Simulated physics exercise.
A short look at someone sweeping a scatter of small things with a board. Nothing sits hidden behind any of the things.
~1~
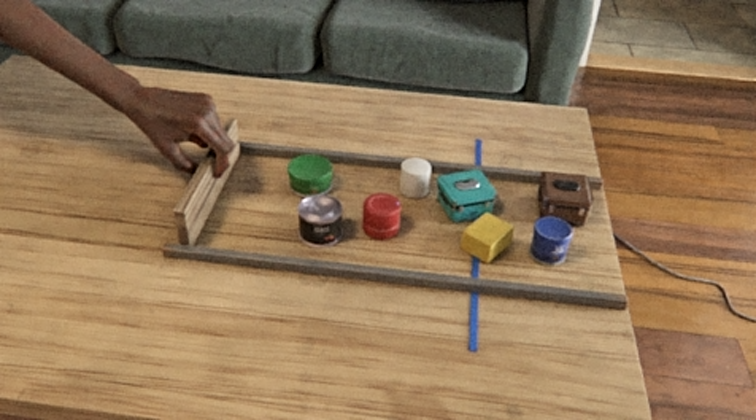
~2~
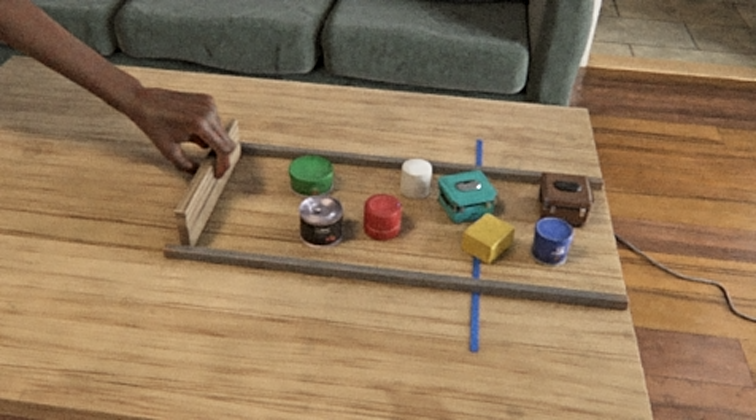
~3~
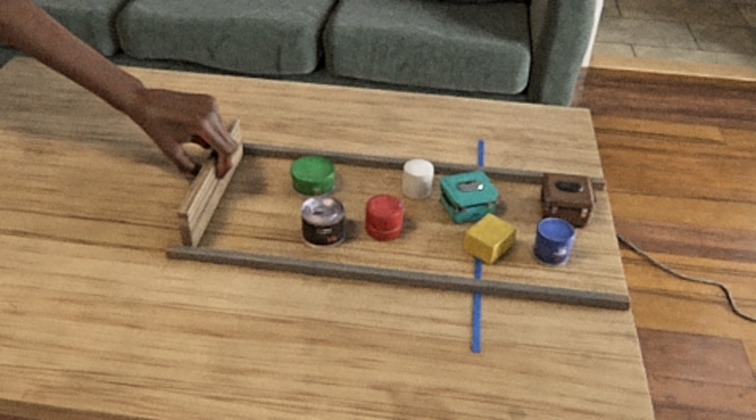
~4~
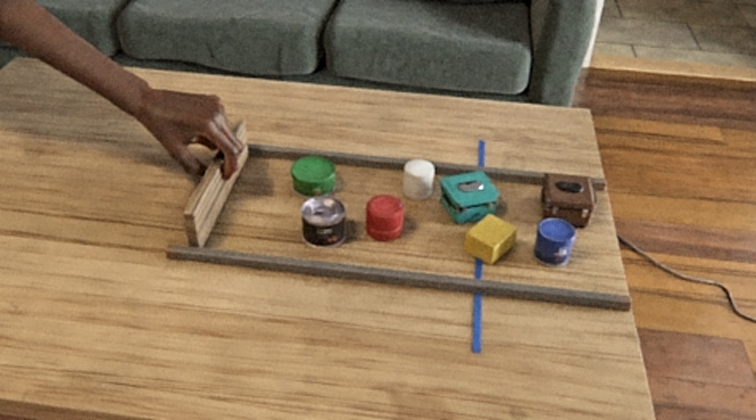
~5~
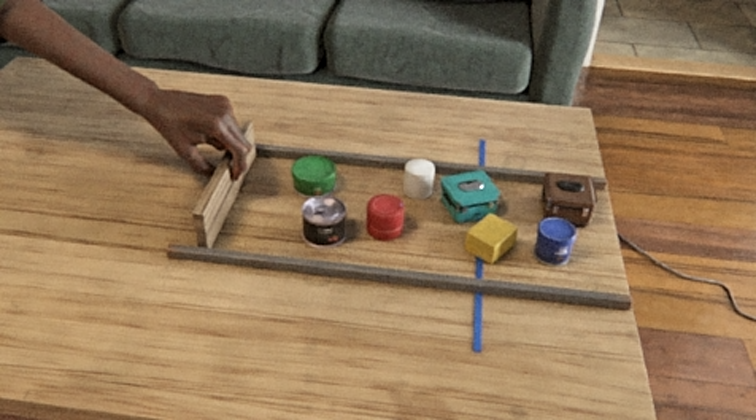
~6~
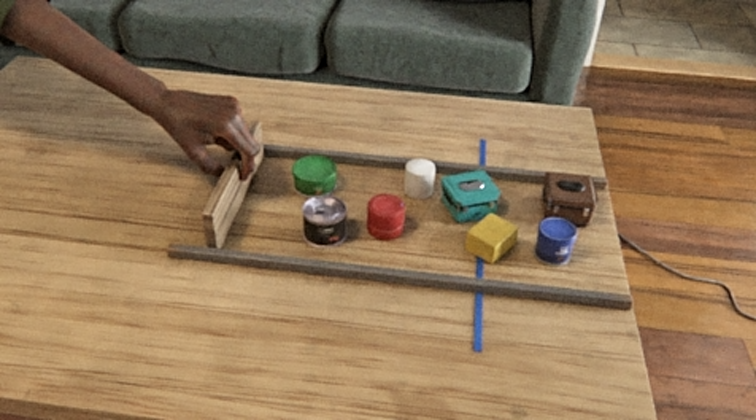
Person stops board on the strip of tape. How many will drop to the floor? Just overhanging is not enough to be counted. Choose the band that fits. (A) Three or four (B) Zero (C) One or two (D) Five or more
Zero (B).
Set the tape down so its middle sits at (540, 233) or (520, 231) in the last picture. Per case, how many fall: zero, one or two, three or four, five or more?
For each place: 1 or 2; just one or two.
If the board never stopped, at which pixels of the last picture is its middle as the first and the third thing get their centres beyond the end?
(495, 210) and (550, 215).
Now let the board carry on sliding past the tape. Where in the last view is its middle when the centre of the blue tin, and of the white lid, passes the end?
The middle is at (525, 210) when it's the blue tin, and at (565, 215) when it's the white lid.
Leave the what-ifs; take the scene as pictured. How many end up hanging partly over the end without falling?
Count: 1.
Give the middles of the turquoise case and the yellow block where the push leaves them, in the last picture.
You'll see the turquoise case at (548, 210), with the yellow block at (539, 242).
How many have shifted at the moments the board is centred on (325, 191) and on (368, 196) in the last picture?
Up to then 2, and up to the other point 4.
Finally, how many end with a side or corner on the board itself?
The number is 3.
Early on, none off yet; brown case at rest near (568, 199); blue tin at rest near (555, 242); yellow block at rest near (492, 238).
A while later, none off yet; brown case at rest near (568, 199); blue tin at rest near (555, 242); yellow block travelled a little near (513, 239).
Finally, the number that fall off is zero.
